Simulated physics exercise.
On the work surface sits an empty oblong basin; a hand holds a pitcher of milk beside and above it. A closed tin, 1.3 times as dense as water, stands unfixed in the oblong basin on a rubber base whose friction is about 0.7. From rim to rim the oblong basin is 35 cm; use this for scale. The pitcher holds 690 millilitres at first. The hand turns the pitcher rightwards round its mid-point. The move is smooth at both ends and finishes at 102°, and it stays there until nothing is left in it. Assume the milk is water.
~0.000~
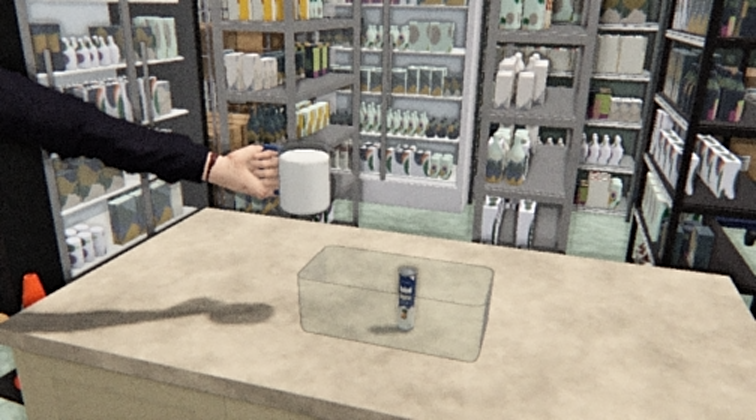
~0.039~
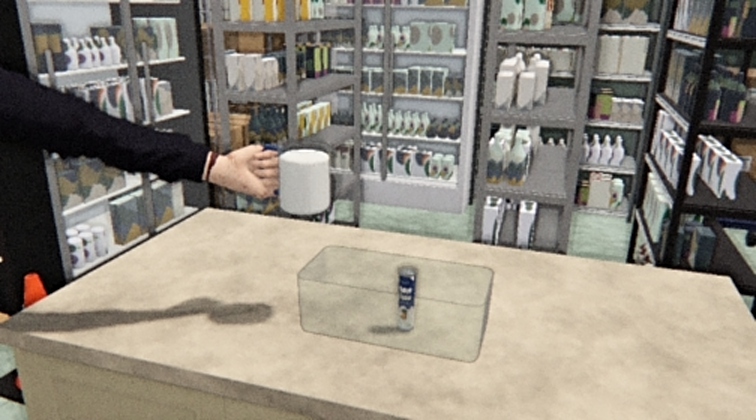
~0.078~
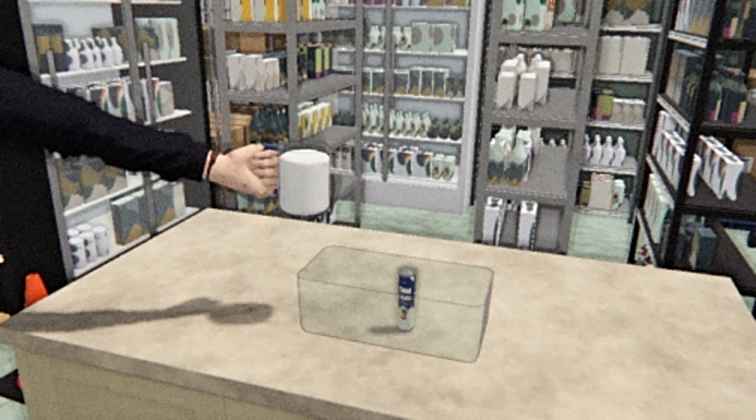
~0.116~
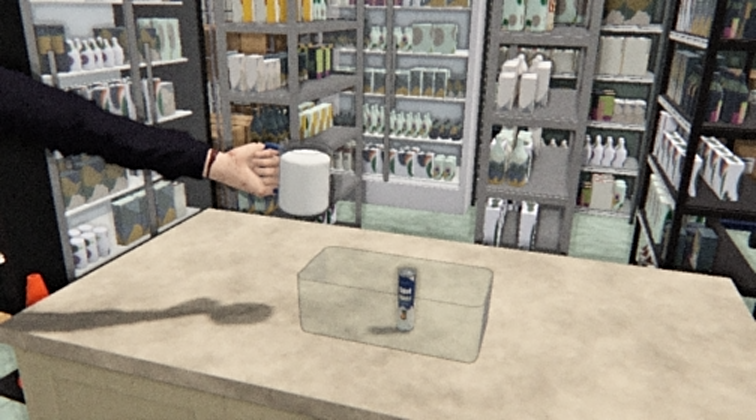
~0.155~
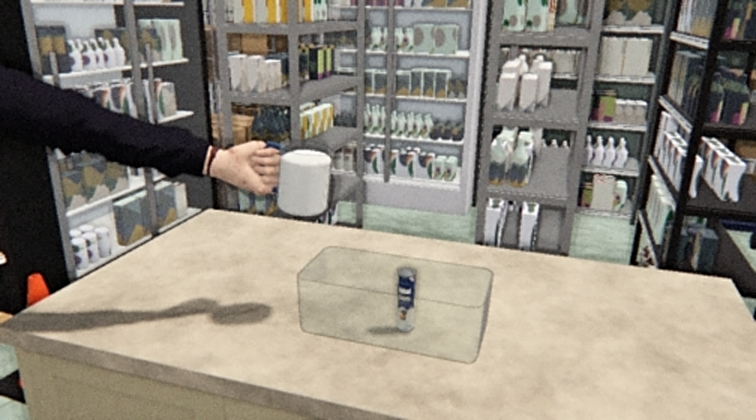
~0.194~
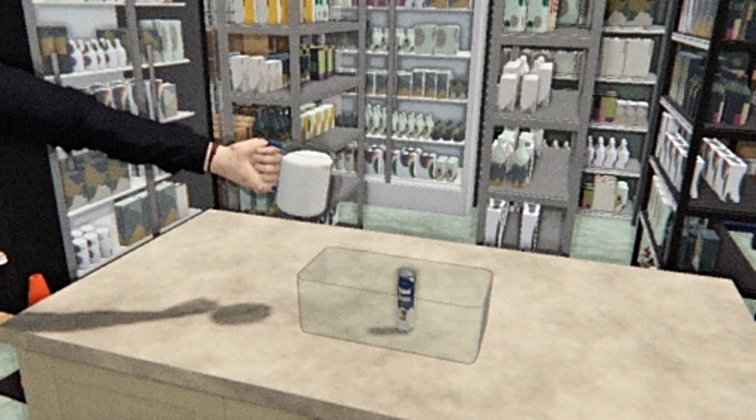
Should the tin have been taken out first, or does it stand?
It manages to stay erect.
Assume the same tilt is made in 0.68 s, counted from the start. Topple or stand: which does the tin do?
The tin stays balanced.
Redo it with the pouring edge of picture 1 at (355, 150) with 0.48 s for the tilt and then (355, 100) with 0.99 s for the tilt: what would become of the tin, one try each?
First it tips over; then it stays on its base.
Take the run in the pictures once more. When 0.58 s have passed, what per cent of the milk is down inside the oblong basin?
At that time the basin holds about 1 per cent of the liquid.
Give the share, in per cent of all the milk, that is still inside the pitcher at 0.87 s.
Close to 38 percent of the total.
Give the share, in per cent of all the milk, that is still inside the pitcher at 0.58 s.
Still held: Roughly 86 % of the total.
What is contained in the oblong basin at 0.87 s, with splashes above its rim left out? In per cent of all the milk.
Roughly 38 percent of it.
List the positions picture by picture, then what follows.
In the first picture, it leans 0°; its right rim is at (336, 150); the milk meets the walls at (283, 153) and (329, 158); the oblong basin's rim runs from (312, 261) to (490, 288); the tin's top is at (408, 274).
In the second picture, it leans 0°; its right rim is at (336, 150); the milk meets the walls at (284, 153) and (329, 158).
In the third picture, it leans 2°; its right rim is at (336, 152); the milk meets the walls at (284, 153) and (329, 159).
In the fourth picture, it leans 3°; its right rim is at (337, 153); the milk meets the walls at (284, 153) and (330, 159).
In the fifth picture, it leans 6°; its right rim is at (338, 155); the milk meets the walls at (285, 154) and (331, 160).
In the sixth picture, it leans 9°; its right rim is at (340, 158); the milk meets the walls at (286, 155) and (332, 161).
By 0.58 s the tilt is 65° and 86 per cent is still to pour; the tin stands where it began.
By 0.87 s the tilt is 98° and 38 per cent is still to pour; the tin stands where it began.
By 1.17 s the tilt is 102° and 6 per cent is still to pour; the tin stands where it began.
By 1.49 s the tilt is 102° and 1 per cent is still to pour; the tin stands where it began.
At rest the tin stands where it began.
